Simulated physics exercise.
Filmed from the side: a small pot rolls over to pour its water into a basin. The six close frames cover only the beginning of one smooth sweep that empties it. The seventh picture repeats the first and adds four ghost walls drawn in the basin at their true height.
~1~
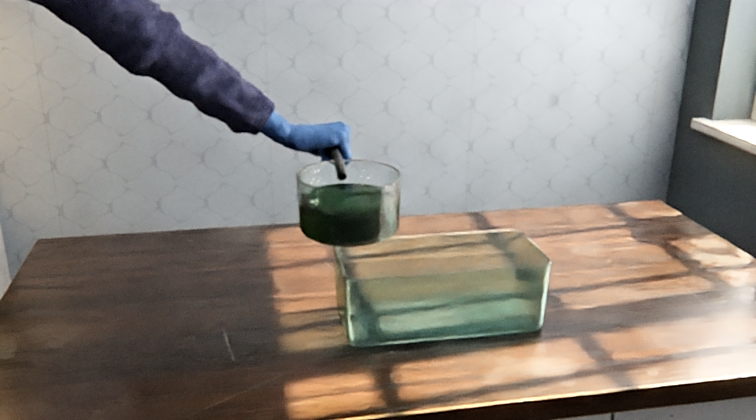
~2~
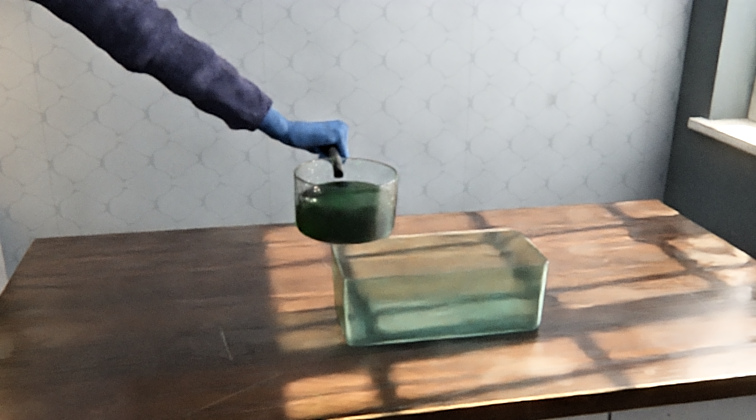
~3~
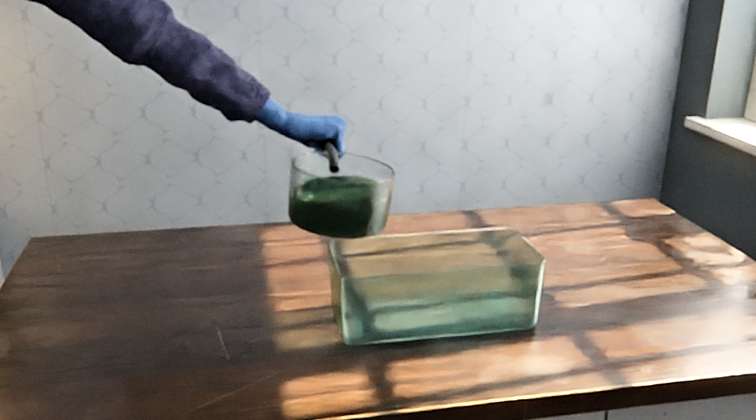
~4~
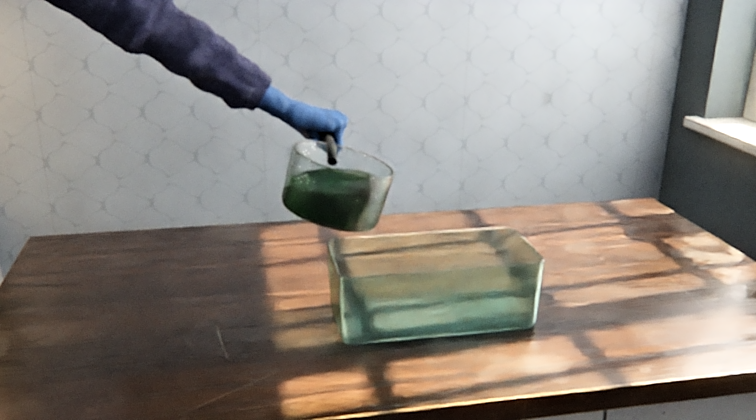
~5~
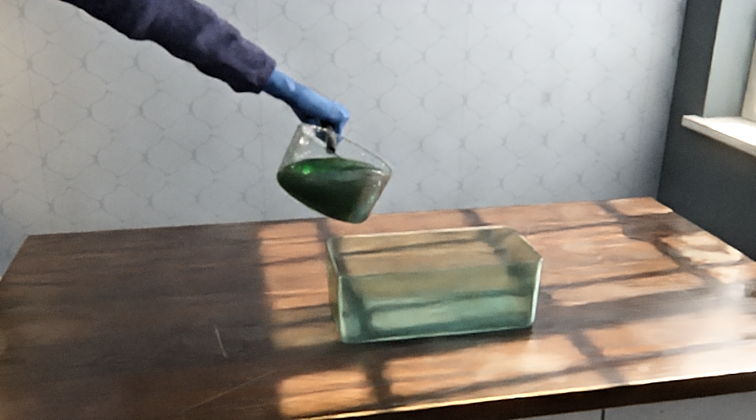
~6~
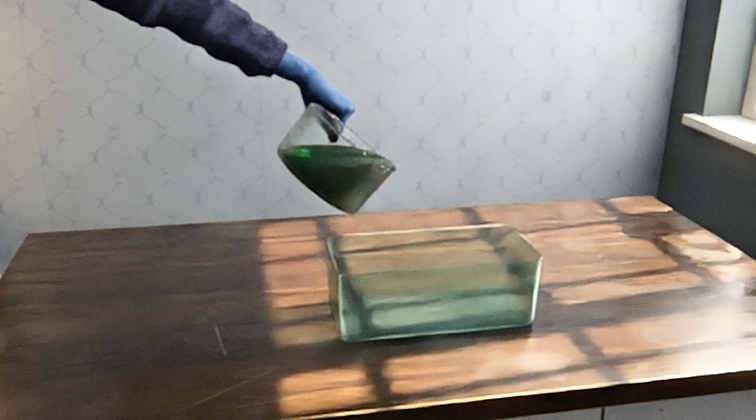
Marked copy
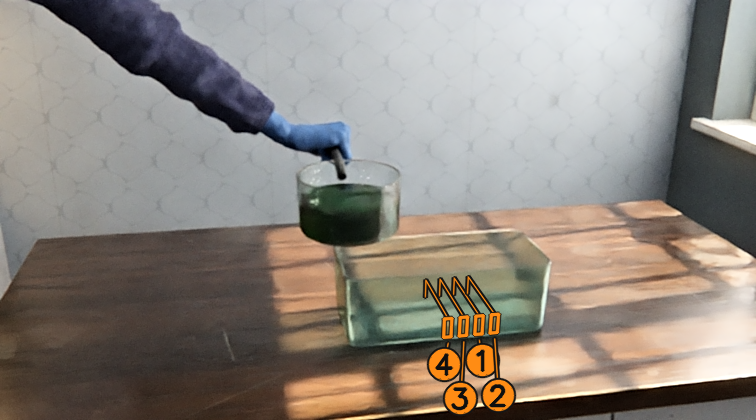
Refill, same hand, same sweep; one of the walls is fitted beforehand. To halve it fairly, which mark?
Take 1.
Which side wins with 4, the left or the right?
The right side.
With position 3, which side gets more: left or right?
The right side.
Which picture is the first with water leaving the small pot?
Picture 6.
On the marked copy, 1 at (479, 339); 2 at (494, 338); 3 at (463, 341); 4 at (448, 342).
With 1, about 47 % ends left of the wall and 52 % right of it.
With 2, about 80 % ends left of the wall and 17 % right of it.
With 3, about 24 % ends left of the wall and 75 % right of it.
With 4, about 15 % ends left of the wall and 84 % right of it.
